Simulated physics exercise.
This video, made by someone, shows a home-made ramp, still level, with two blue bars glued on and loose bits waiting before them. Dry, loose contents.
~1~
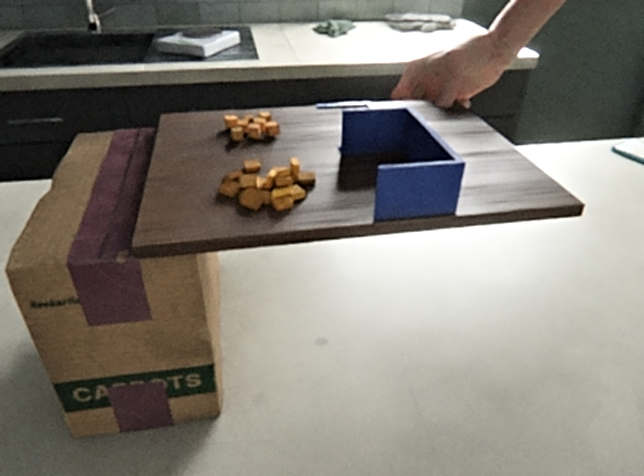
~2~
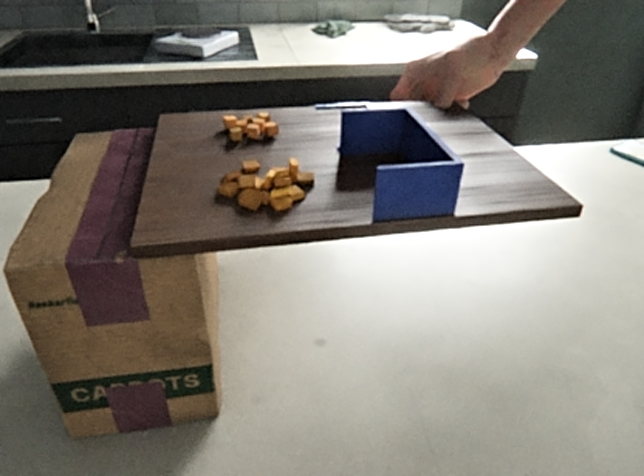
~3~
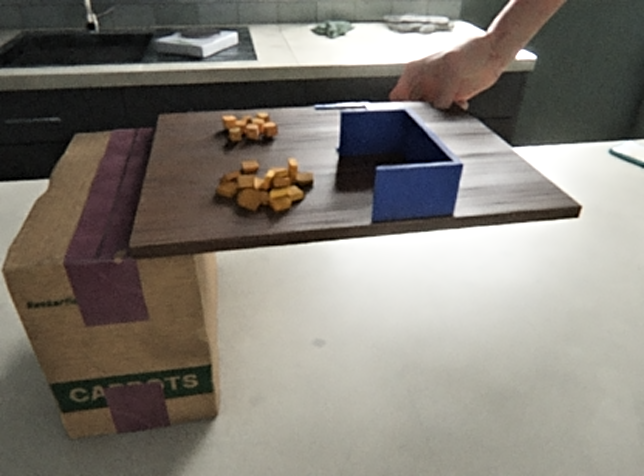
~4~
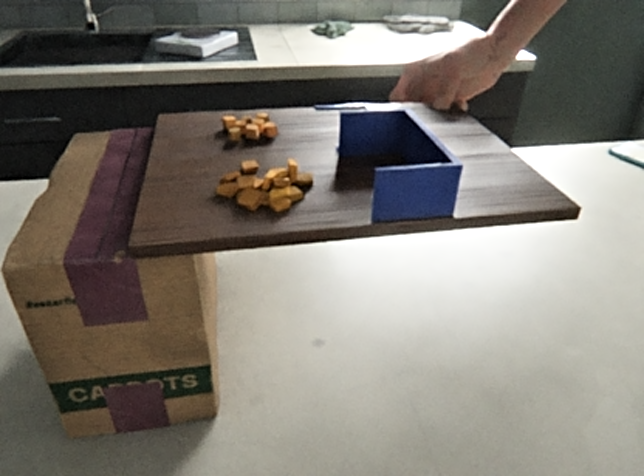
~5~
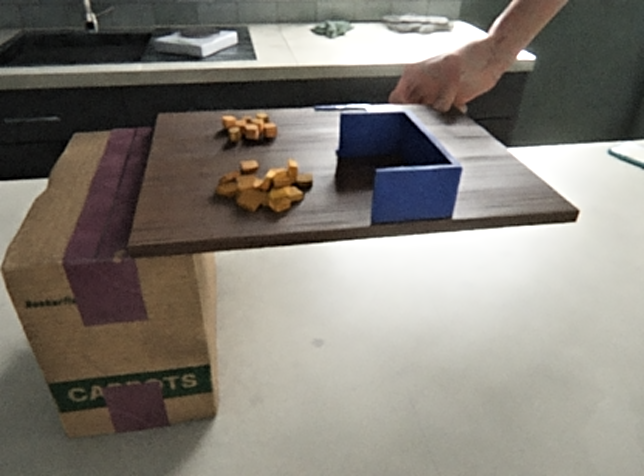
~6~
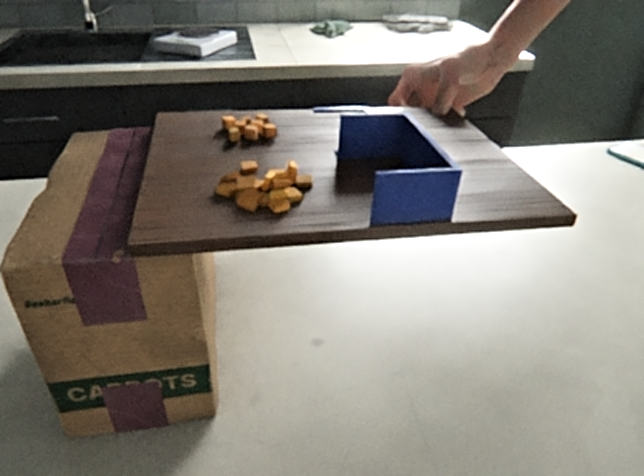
To begin with, a dark wooden board rests level on a tall cardboard carrots box at left, while a hand holds its far right side. Two piles of small orange-brown pieces sit near blue barriers. The hand then lowers that end very slightly, and the pieces stay still on the board.
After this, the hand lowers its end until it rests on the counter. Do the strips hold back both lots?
The front lot is kept back; the back lot gets past.
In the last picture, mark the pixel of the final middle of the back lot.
The middle comes to rest near (533, 238).
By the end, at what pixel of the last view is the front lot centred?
It ends up roughly at pixel (359, 283).
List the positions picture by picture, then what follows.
Held end of the board at (565, 206), level; box at (144, 265), tall, over half the board's length; front lot at (271, 179), a few small crackers; back lot at (260, 125), a few croutons; front bar at (429, 155), taller than the pieces; back bar at (383, 122), much lower than a piece, in the first frame.
Held end of the board at (564, 206), level; back lot at (259, 125), in the second frame.
Held end of the board at (563, 207), level; front lot at (269, 180), in the third frame.
Held end of the board at (562, 209), level; back lot at (258, 126), in the fourth frame.
Held end of the board at (561, 211), down by 1°; front lot at (269, 180), in the fifth frame.
Held end of the board at (558, 215), down by 2°; box at (140, 264); front lot at (269, 181), not moving; back lot at (257, 127), not moving; front bar at (425, 161); back bar at (380, 127), in the sixth frame.
Then, 0.72 s past the last view, board sloping at 16°; front lot where it was; back lot where it was.
Then, 1.48 s past the last view, board sloping at 31°; front lot has reached its bar; back lot on its way down.
Then, 2.39 s past the last view, board resting at 40°; front lot has reached its bar; back lot all past its bar.
Finally, board resting at 40°; front lot gathered behind its bar; back lot all past its bar.
